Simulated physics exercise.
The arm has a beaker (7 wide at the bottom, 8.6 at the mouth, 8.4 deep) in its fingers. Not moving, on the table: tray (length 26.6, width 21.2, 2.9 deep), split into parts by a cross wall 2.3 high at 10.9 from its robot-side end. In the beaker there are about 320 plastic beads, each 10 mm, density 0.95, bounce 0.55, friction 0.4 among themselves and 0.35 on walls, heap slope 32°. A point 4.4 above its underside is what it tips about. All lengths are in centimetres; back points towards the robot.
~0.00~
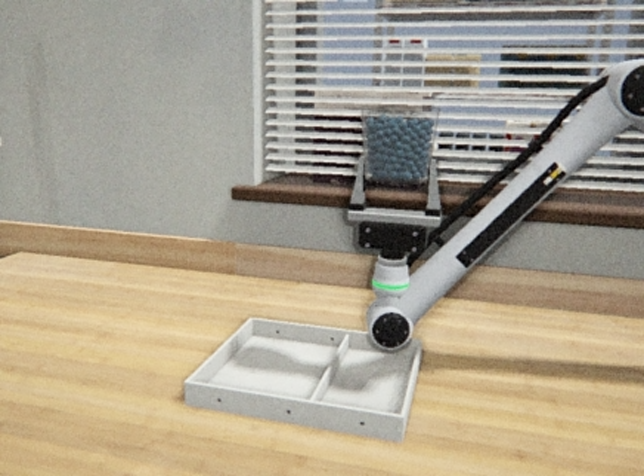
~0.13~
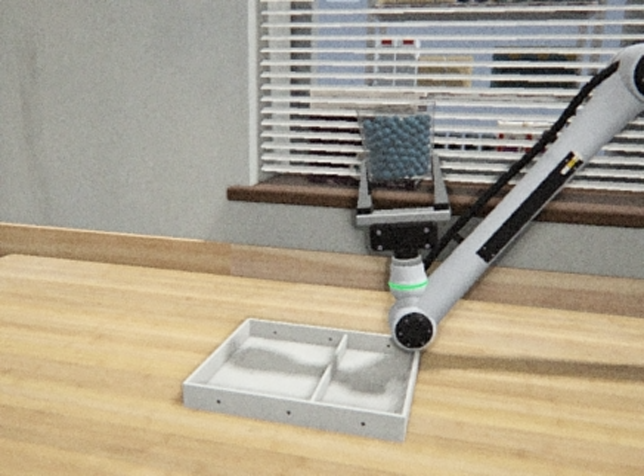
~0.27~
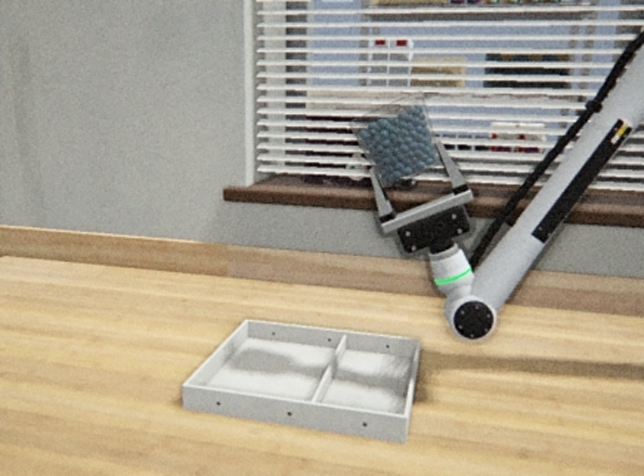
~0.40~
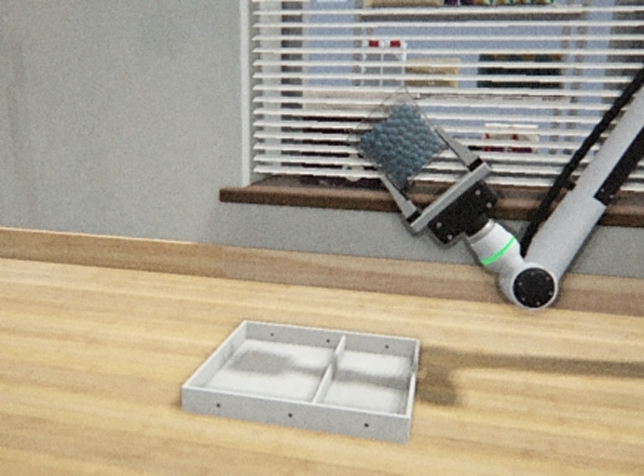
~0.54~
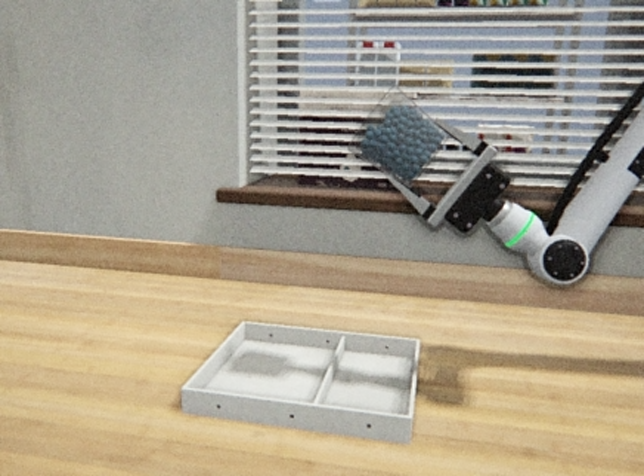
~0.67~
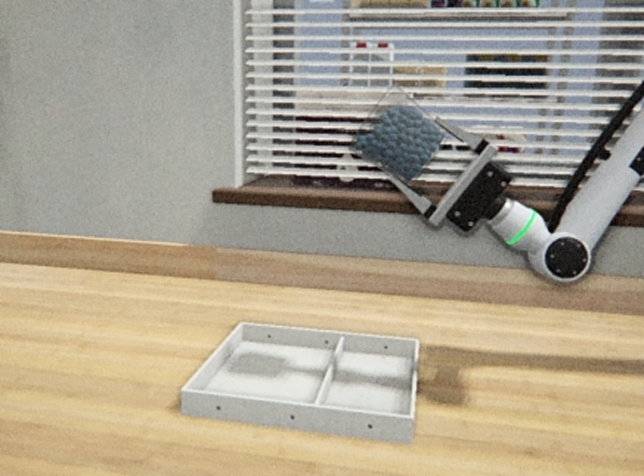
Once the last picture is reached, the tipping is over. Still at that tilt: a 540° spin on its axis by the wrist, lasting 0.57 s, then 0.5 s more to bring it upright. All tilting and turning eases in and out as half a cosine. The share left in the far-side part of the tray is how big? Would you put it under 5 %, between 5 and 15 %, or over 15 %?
I would put it under 5 %.
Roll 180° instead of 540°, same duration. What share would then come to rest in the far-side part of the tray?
Then about 0 percent.
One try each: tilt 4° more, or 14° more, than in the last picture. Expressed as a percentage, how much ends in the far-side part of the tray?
The first try gives around 0 percent, the second around 15 percent.
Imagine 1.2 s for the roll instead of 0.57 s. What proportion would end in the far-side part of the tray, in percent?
It would come to close to 5 per cent.
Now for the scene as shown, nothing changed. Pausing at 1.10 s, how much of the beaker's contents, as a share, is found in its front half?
About 50 %.
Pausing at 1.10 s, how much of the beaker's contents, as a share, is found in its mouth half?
Around 45 percent.
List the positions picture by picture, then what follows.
In the first picture, the beaker middle at (398, 145), upright; upper third of the load around (399, 129), from x 370 to 430, top at y 120; 323 in the beaker.
In the second picture, the beaker middle at (398, 144), tipped 7°; upper third of the load around (398, 129), from x 365 to 430, top at y 120.
In the third picture, the beaker middle at (399, 143), tipped 25°; upper third of the load around (402, 128), from x 365 to 435, top at y 110.
In the fourth picture, the beaker middle at (400, 142), tipped 45°; upper third of the load around (402, 128), from x 365 to 440, top at y 110.
In the fifth picture, the beaker middle at (401, 140), tipped 56°; upper third of the load around (404, 126), from x 365 to 440, top at y 110.
In the sixth picture, the beaker middle at (402, 139), tipped 56°; upper third of the load around (404, 126), from x 360 to 440, top at y 110; 323 in the beaker.
After 1.10 s, tipped 56°, highest piece 39 above the table; 319 in the beaker, 1 in the far-side part, 3 in flight or on a rim.
After 1.53 s, tipped 22°, highest piece 36 above the table; 314 in the beaker, 5 in the far-side part, 4 in flight or on a rim.
After 1.94 s, upright, highest piece 37 above the table; 313 in the beaker, 6 in the far-side part, 3 on the table or floor, 1 in the robot-side part.
After 2.64 s, upright, highest piece 37 above the table; 313 in the beaker, 7 in the far-side part, 3 on the table or floor.
In the end, 313 in the beaker, 7 in the far-side part, 3 on the table or floor. That is 2 % in the far-side part of the tray.
